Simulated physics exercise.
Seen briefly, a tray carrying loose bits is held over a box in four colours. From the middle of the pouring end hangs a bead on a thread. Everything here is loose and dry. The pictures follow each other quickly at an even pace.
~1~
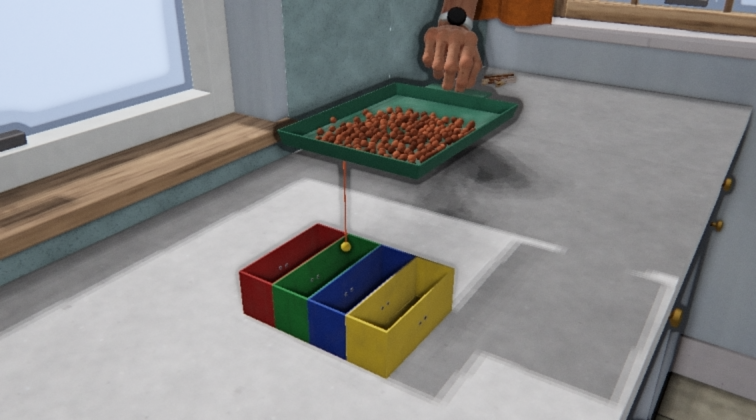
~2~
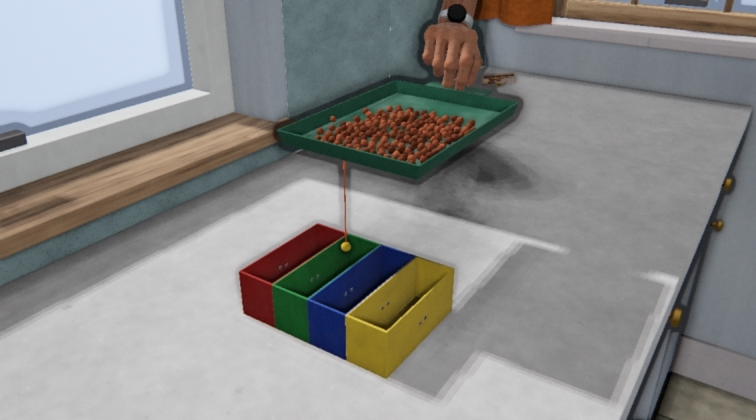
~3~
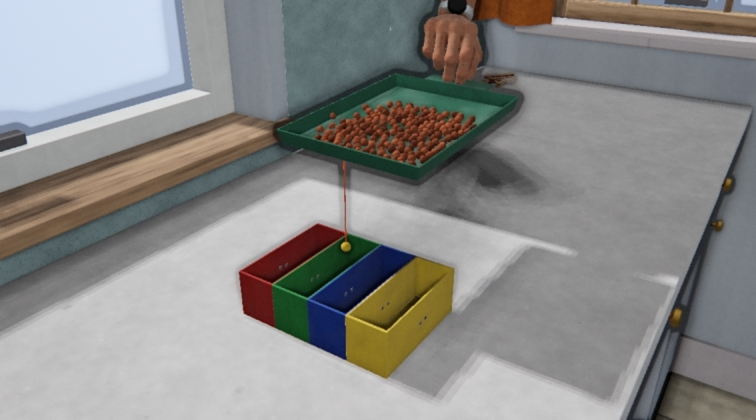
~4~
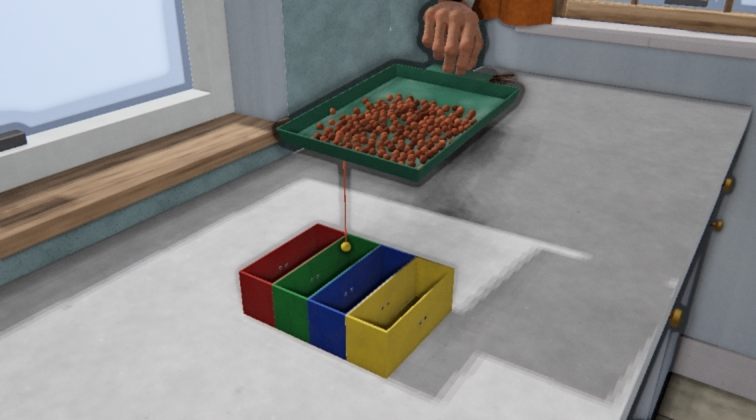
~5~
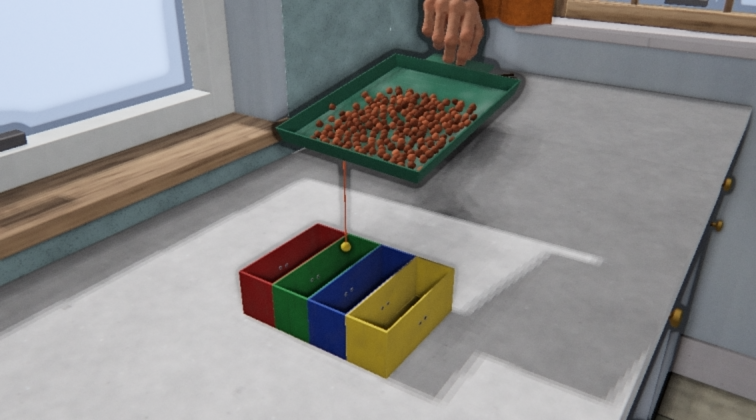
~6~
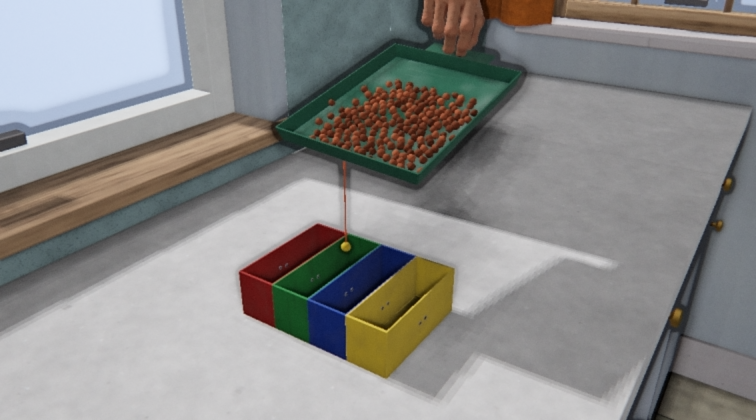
A hand gradually tilting a green tray of reddish-brown pellets toward its near edge above a red, green, blue and yellow box.
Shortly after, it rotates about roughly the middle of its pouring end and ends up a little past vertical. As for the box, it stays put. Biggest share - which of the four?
Yellow cell.
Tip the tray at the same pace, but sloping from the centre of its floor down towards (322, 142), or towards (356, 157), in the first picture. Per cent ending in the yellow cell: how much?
Roughly 0 percent first and 20 percent second.
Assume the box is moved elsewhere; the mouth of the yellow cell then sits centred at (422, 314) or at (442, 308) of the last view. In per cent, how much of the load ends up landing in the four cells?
Roughly 100 per cent, and 100 per cent.
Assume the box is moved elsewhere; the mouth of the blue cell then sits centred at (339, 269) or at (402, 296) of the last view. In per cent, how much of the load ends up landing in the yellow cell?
It would be roughly 40 per cent, followed by roughly 10 per cent.
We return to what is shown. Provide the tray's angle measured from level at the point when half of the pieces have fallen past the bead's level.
Roughly 95°.
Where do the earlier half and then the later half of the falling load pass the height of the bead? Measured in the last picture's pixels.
It passes near (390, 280) first and then near (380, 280).
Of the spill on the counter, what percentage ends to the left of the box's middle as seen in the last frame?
Roughly 30 in a hundred.
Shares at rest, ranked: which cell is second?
The cell in blue.
Soon, tray tipped steeply; nearly all on the tray; a stray few falling or outside the box.
A while on, tray tipped right over; about a quarter on the tray; about a third in the yellow cell; a small part in the blue cell; a small part in the green cell; a stray few in the red cell; about a third falling or outside the box.
Towards the end, tray tipped past a quarter turn; about half in the yellow cell; about a quarter in the blue cell; a small part in the green cell; a stray few in the red cell; a small part falling or outside the box.
Finally, tray tipped past a quarter turn; about half in the yellow cell; about a quarter in the blue cell; a small part in the green cell; a stray few in the red cell; a small part outside the box.
